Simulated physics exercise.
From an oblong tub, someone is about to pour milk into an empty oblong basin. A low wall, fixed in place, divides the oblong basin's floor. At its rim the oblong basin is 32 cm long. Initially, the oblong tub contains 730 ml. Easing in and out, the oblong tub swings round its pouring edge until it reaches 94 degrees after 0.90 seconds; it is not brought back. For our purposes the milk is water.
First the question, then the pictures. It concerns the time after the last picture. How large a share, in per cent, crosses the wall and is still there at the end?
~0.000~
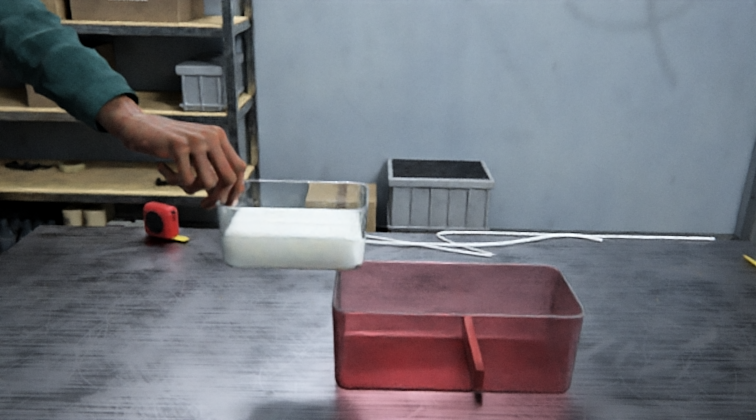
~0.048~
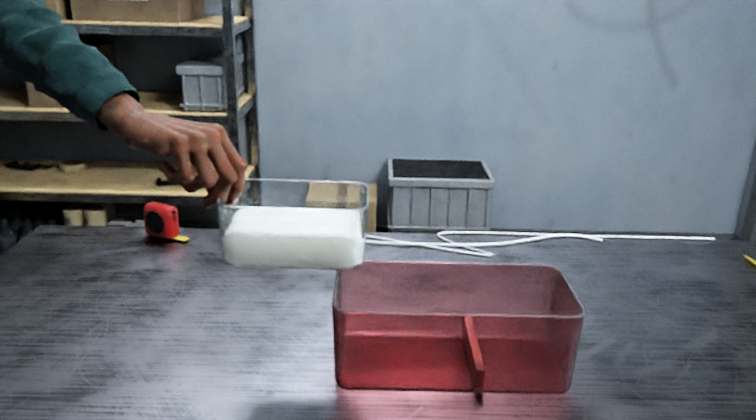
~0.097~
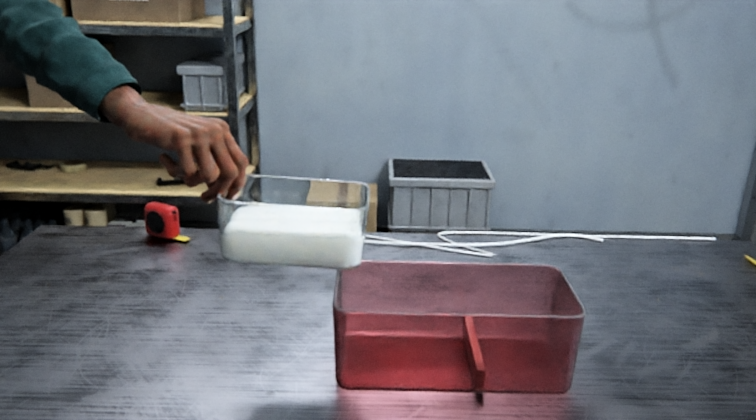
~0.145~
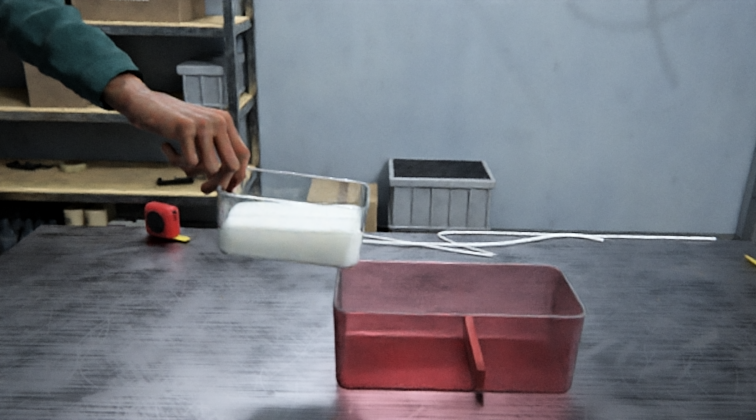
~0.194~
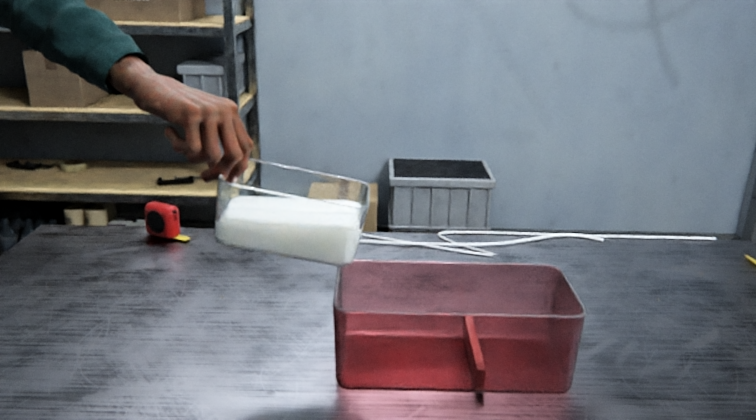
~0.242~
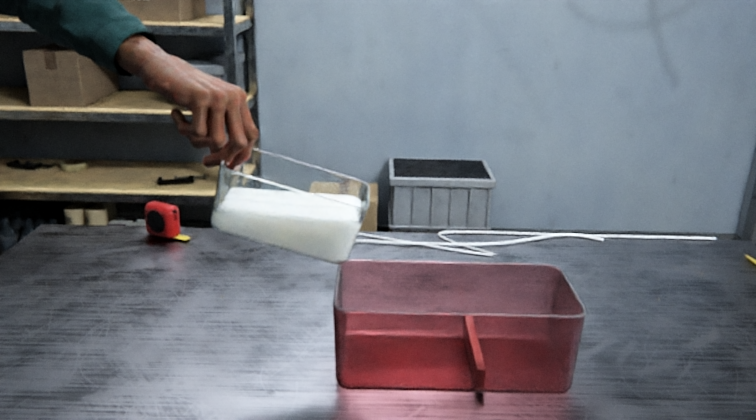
A share of about 15 per cent.
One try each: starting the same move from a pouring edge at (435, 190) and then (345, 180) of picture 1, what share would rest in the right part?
70 and 15 %.
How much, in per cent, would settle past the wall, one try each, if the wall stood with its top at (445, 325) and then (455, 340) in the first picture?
One try each: Around 50 percent and then around 40 percent.
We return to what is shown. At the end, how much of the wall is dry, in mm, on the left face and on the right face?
The left comes to roughly 10 mm and the right to roughly 26 mm.
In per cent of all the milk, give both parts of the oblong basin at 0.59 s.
Left roughly 1, right roughly 0.
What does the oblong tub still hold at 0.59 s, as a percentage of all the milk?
Close to 64 in a hundred.
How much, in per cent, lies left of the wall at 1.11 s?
Roughly 72 in a hundred.
Then, 0.59 s in, the tilt is 69° and 64 per cent is still to pour, 1 is left of the wall and 0 right of it.
Then, 0.84 s in, the tilt is 93° and 17 per cent is still to pour, 54 is left of the wall and 11 right of it.
Then, 1.11 s in, the tilt is 94° and 3 per cent is still to pour, 71 is left of the wall and 12 right of it.
Then, 1.40 s in, the tilt is 94° and 1 per cent is still to pour, 77 is left of the wall and 15 right of it.
Finally, 79 per cent lies left of the wall, 15 right of it and 6 outside.
